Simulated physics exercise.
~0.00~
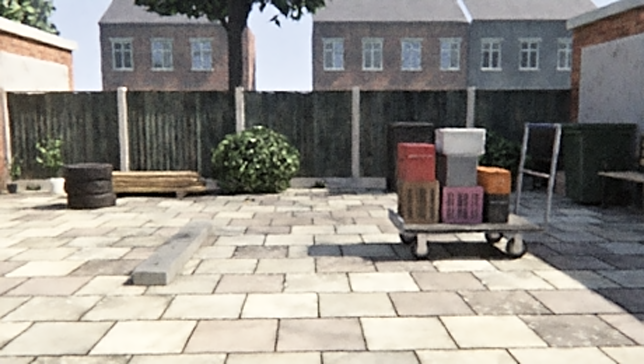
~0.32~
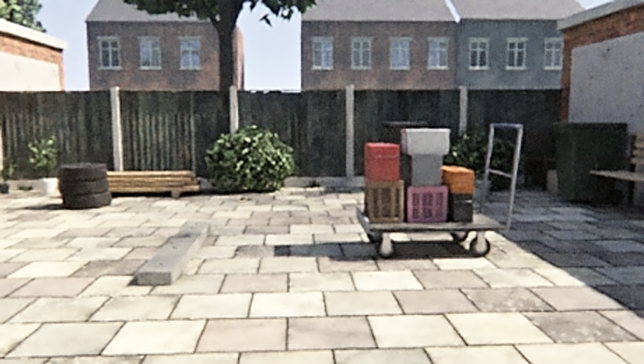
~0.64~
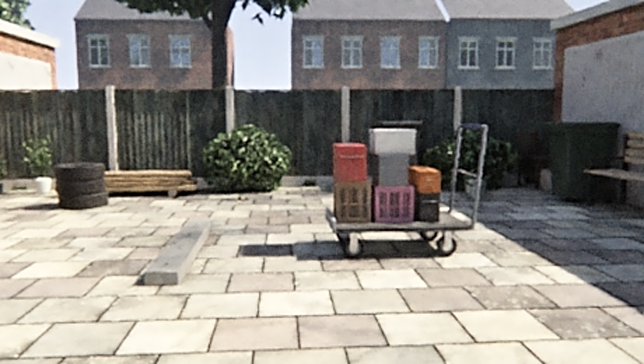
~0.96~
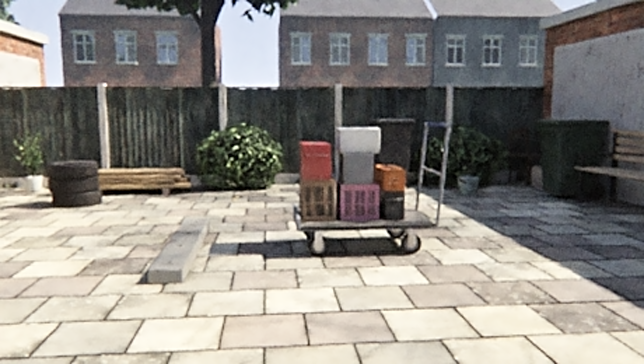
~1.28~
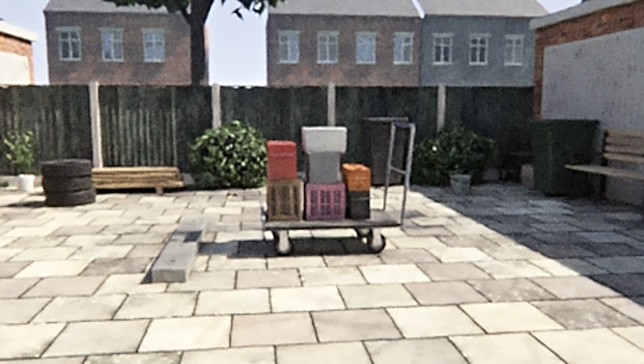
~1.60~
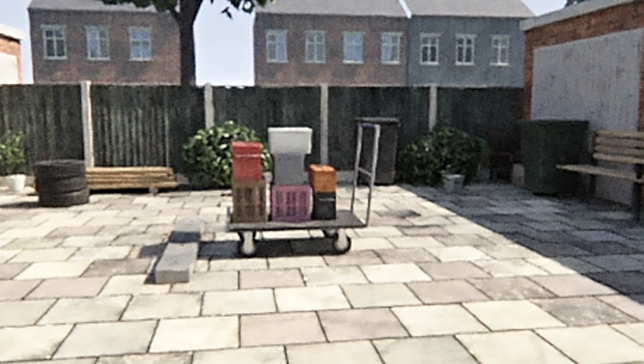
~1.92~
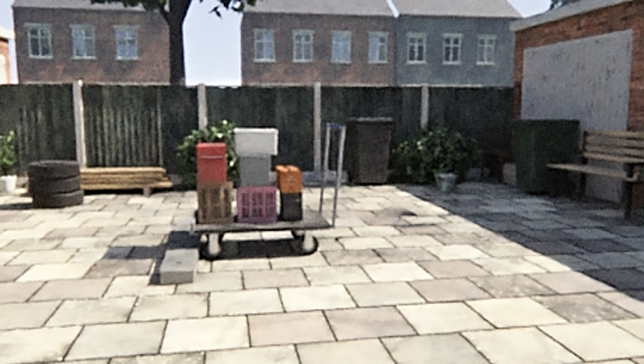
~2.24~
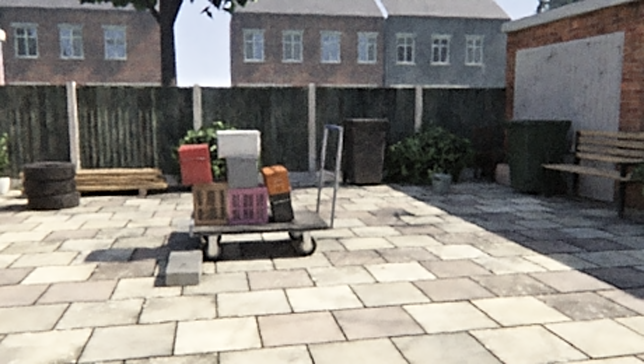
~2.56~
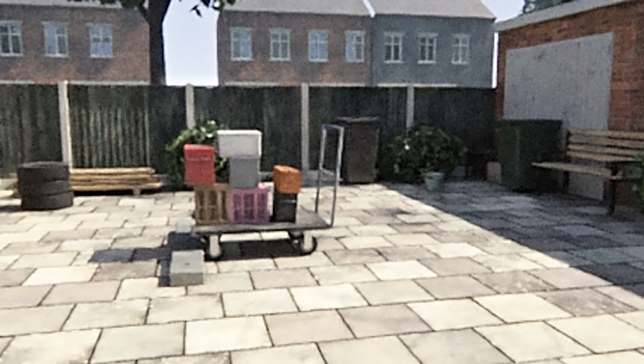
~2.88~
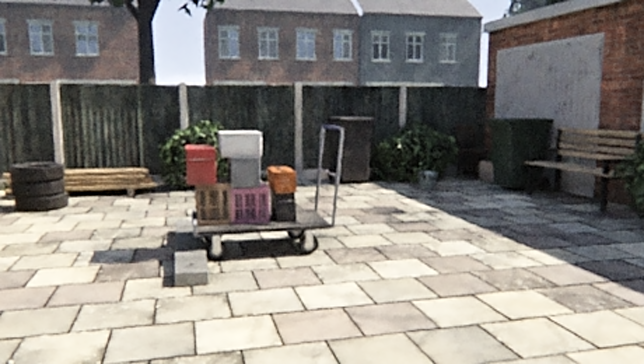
A loaded cart rolls left across the paving, stops at a kerb and keeps its load.
